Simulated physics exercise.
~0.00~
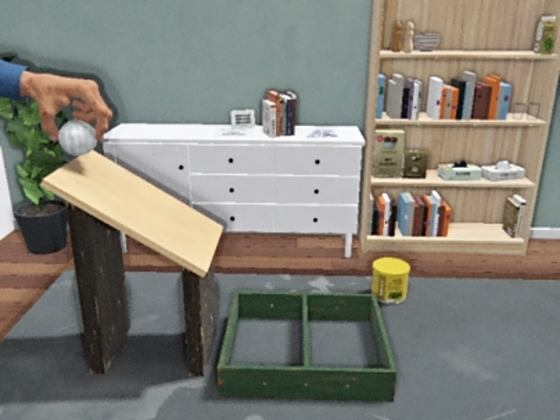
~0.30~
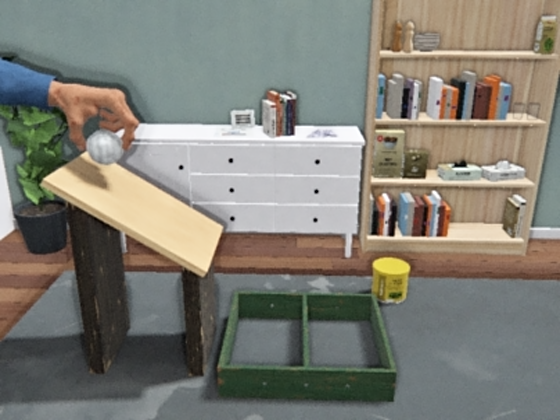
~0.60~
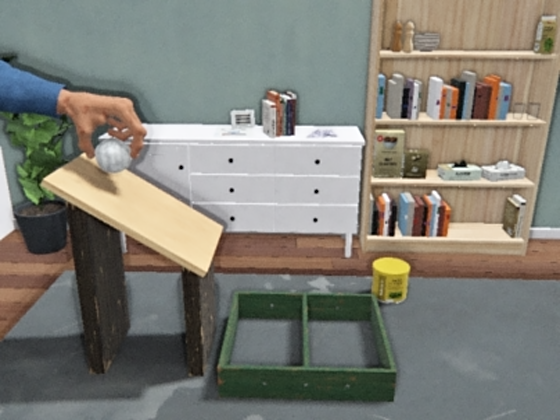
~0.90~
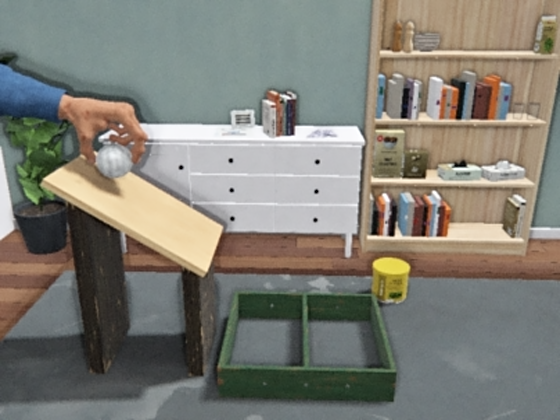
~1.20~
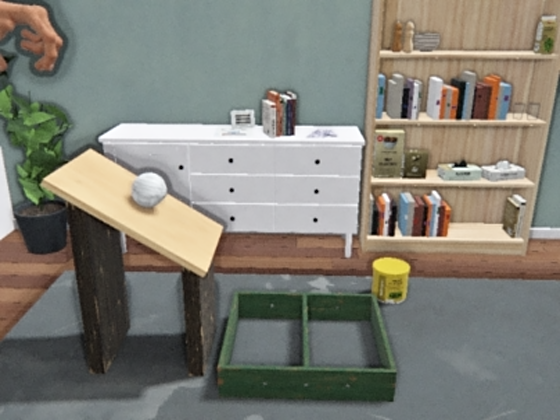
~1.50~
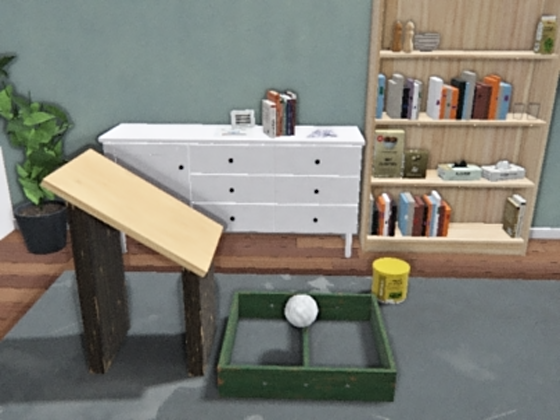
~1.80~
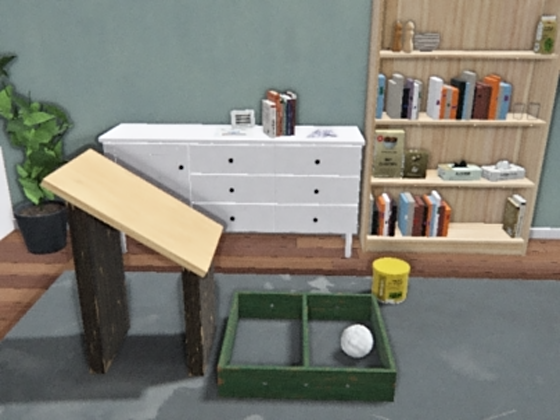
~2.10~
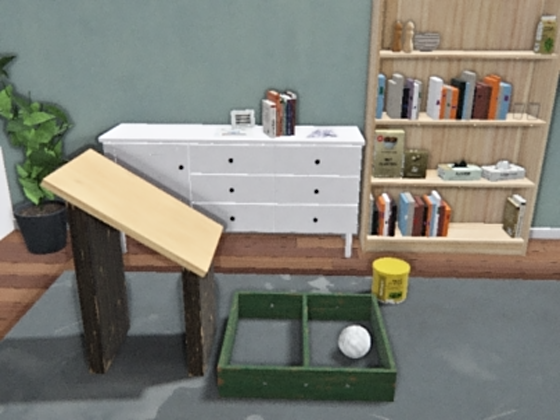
In a room, a hand releases a white ball down a board into the tray's farther bay.
